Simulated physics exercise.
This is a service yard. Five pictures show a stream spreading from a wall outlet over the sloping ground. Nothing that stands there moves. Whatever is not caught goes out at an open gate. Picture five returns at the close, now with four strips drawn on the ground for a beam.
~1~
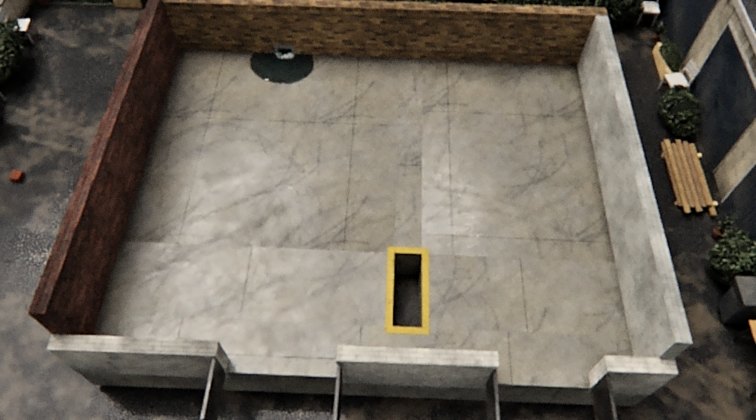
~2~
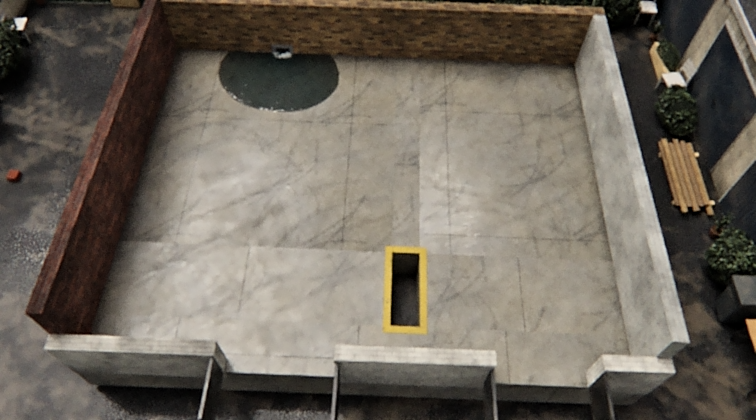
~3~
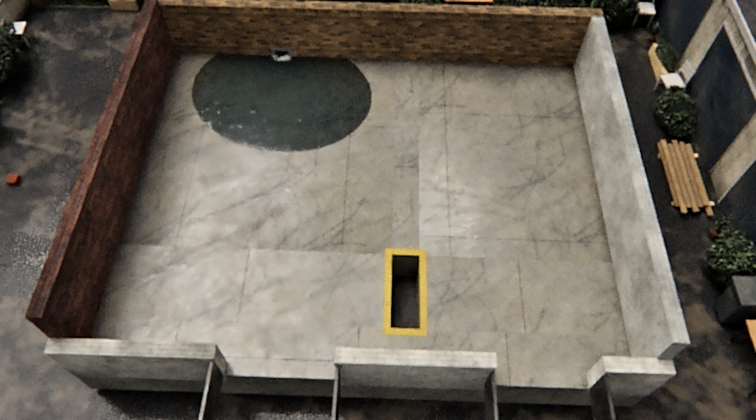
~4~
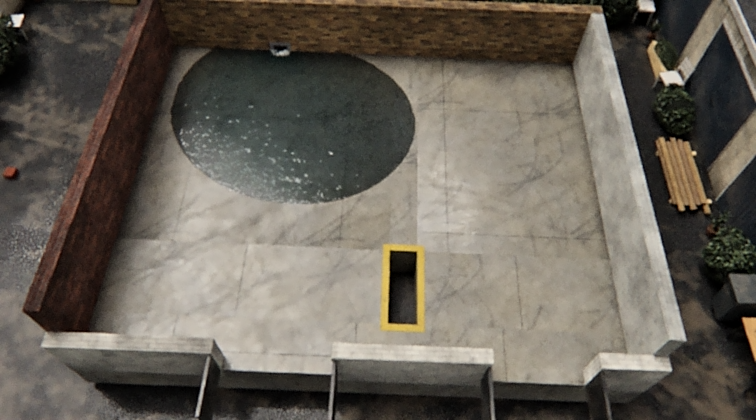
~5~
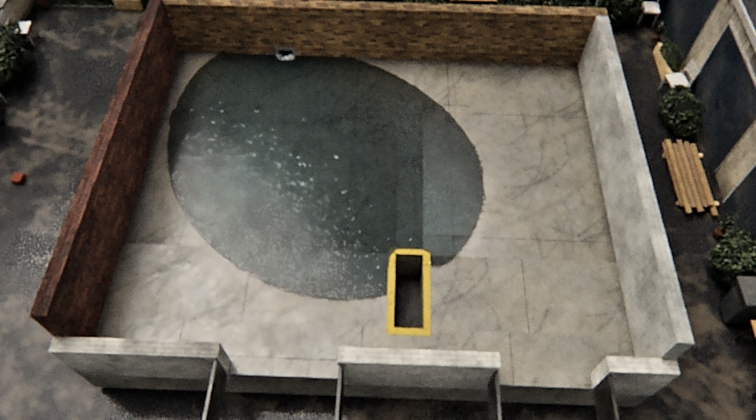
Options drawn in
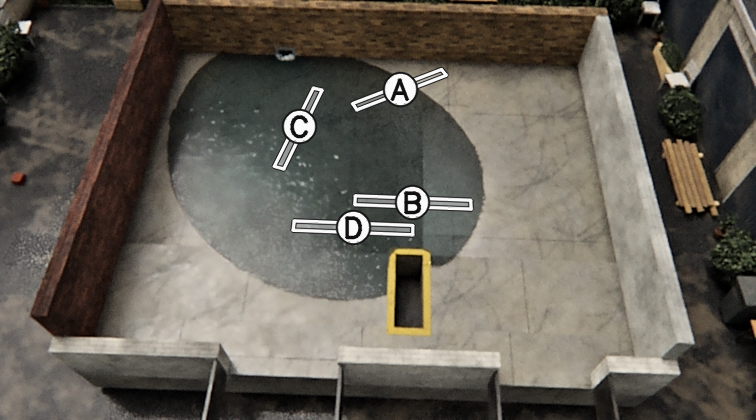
The clip shows a walled service yard from above as dark water spreads from an outfall by the back wall, widening across the pale floor toward the front until its edge reaches a yellow-rimmed drain pit.
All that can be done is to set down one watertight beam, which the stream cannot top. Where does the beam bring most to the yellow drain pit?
A.
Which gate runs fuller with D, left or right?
The right one.
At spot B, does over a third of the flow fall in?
No.
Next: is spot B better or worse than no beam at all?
Spot B is worse.
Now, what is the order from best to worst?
Best to worst: A, B, C, D.
On the marked copy, A from (354, 106) to (443, 72); B from (355, 200) to (470, 204); C from (279, 167) to (317, 89); D from (293, 225) to (412, 230).
Choosing A, about 31 % of the stream runs into the yellow drain pit, about 66 % out by the gates.
Choosing B, about 22 % of the stream runs into the yellow drain pit, about 78 % out by the gates.
Choosing C, about 16 % of the stream runs into the yellow drain pit, about 82 % out by the gates.
Choosing D, about 4 % of the stream runs into the yellow drain pit, about 96 % out by the gates.
